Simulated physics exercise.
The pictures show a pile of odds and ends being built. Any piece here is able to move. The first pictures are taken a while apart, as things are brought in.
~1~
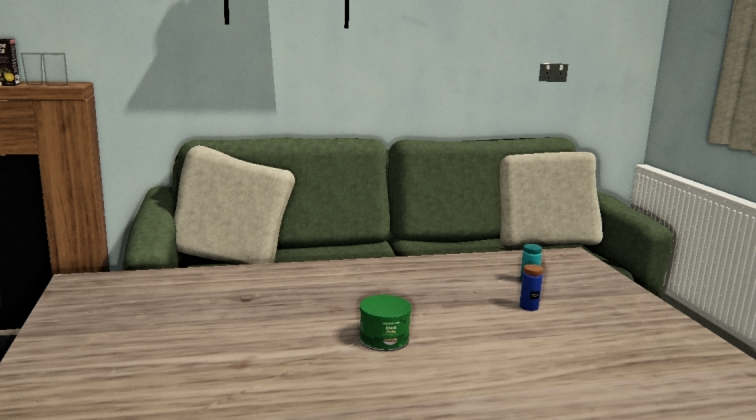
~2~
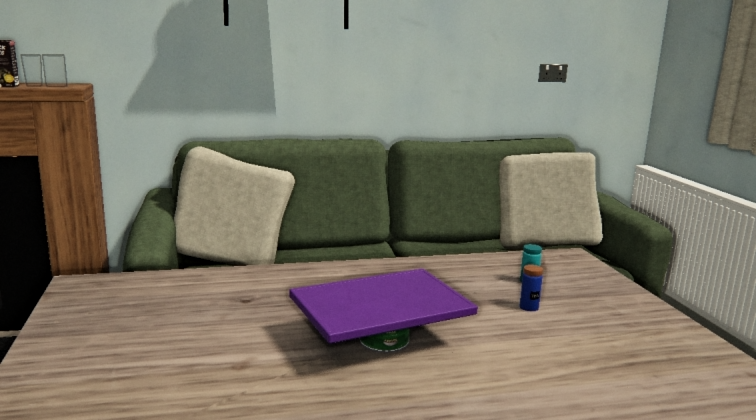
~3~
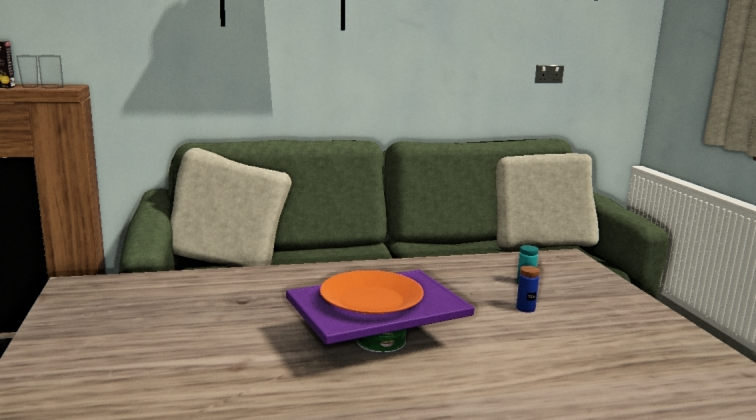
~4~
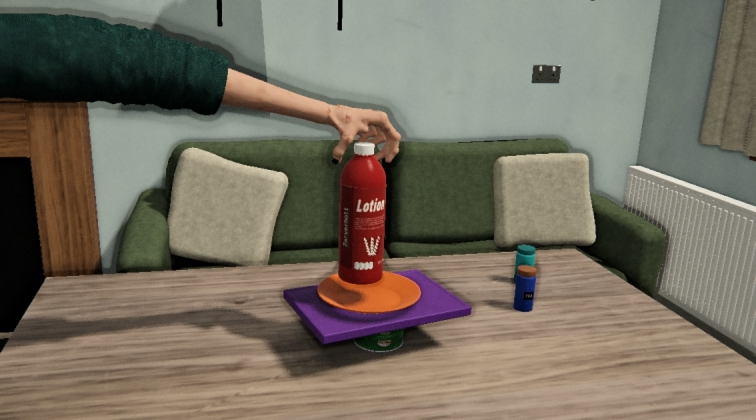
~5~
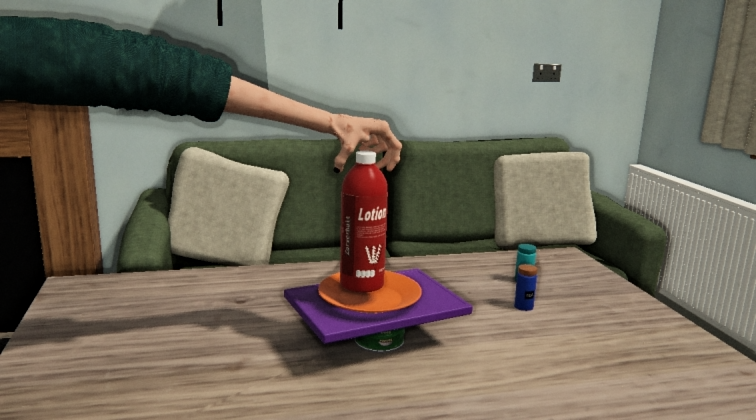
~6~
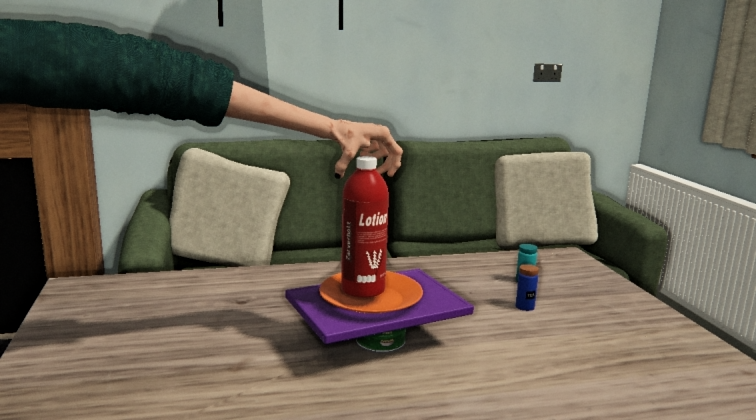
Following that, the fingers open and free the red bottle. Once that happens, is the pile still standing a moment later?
Yes, still standing.
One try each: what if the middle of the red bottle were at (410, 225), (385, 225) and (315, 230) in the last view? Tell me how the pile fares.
First, it stays up; second, it stays up; third, it comes apart.
Then, 0.90 s past the last view, nothing moves.
Then, 2.00 s past the last view, red bottle resting near (364, 226).
Finally, all 6 still in place. Final places as the last picture's camera would see them, red bottle near (364, 226). The pile keeps its balance.
